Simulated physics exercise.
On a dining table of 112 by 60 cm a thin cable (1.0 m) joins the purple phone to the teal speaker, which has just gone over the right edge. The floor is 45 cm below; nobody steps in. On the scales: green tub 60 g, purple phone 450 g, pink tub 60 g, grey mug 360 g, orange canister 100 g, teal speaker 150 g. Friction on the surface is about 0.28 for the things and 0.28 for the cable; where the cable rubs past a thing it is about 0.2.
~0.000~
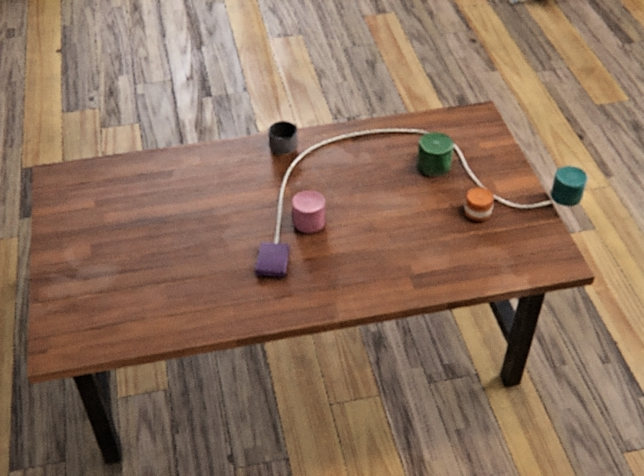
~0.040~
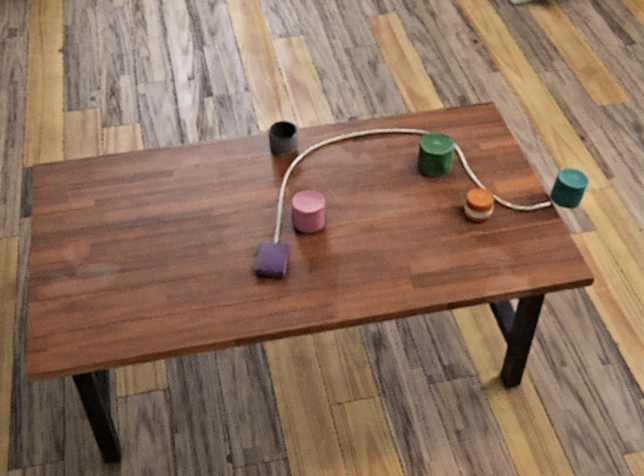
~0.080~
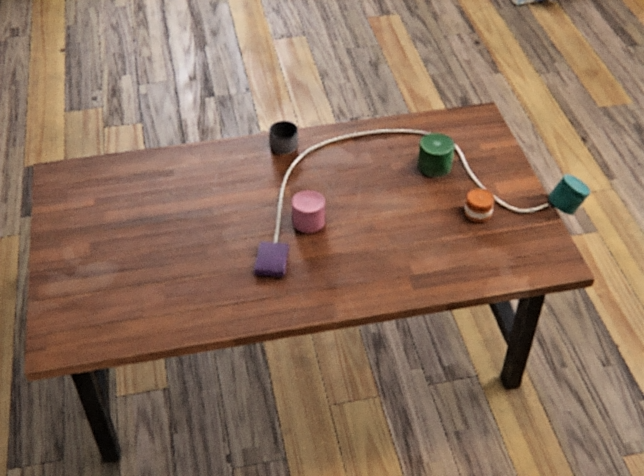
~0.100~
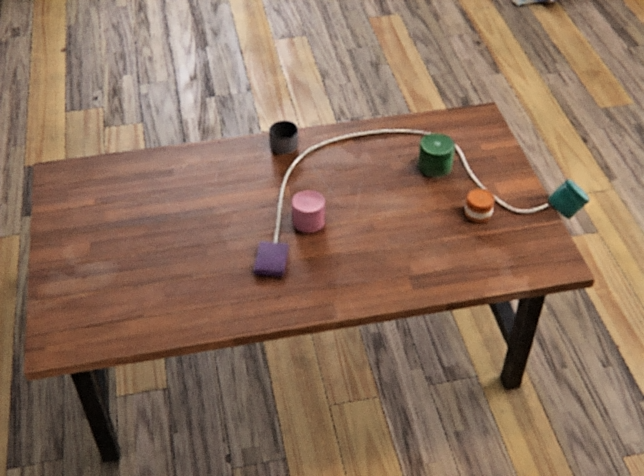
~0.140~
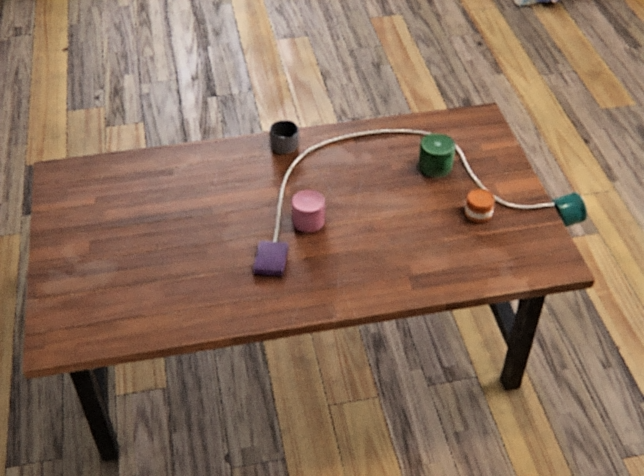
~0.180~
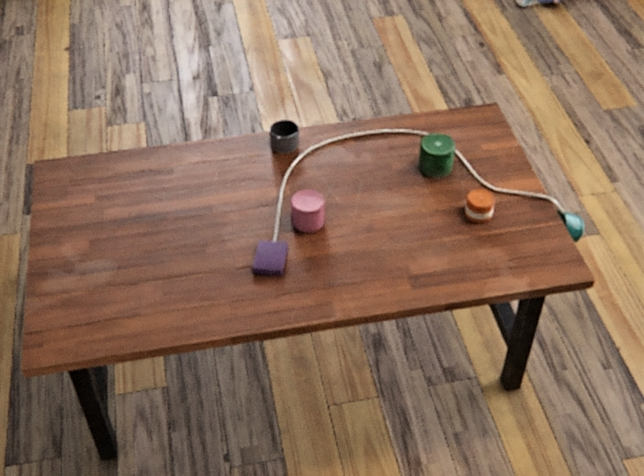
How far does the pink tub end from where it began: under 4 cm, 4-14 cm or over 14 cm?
Result: Pink tub ends far away.
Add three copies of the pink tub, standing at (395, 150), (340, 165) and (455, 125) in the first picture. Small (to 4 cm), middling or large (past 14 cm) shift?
In turn: Large, large, small.
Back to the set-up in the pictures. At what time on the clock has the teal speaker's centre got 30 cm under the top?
That is: 0.32 s.
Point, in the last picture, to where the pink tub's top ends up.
Near (378, 254).
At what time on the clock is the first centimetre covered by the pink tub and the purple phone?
About: Pink tub 0.36 s, purple phone never.
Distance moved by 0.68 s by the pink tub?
About: Pink tub 20 cm.
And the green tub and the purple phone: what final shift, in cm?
Green tub 15 cm, purple phone 0 cm.
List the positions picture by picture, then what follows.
In the first picture, shows, pink tub (308, 201); cable runs through (509, 204) (381, 131) (308, 151) (280, 209).
In the second picture, shows, teal speaker (572, 178); cable runs through (508, 205) (382, 131) (280, 208).
In the third picture, shows, teal speaker (569, 195); cable runs through (508, 207) (382, 131) (280, 208).
In the fourth picture, shows, teal speaker (569, 199); cable runs through (508, 207) (383, 131) (280, 208).
In the fifth picture, shows, teal speaker (567, 211); cable runs through (511, 205) (383, 131) (280, 207).
In the sixth picture, shows, pink tub (308, 200); cable runs through (528, 194) (384, 131) (310, 150) (279, 207).
At 0.4 s, the cable's tail end at (277, 243); pink tub 10 cm off its start, green tub 12 cm off its start, teal speaker over the edge.
At 0.7 s, the cable's tail end at (277, 243); pink tub 21 cm off its start, green tub 16 cm off its start, teal speaker over the edge.
At 0.9 s, the cable's tail end at (277, 243); pink tub 21 cm off its start at (378, 254), green tub 16 cm off its start at (458, 191), teal speaker over the edge.
At 1.2 s, the cable's tail end at (277, 243); pink tub 21 cm off its start, green tub 16 cm off its start, teal speaker over the edge.
At 2.4 s, the cable's tail end at (277, 243); pink tub 21 cm off its start at (378, 254), green tub 16 cm off its start at (458, 191), teal speaker over the edge, orange canister 3 cm off its start at (490, 205).
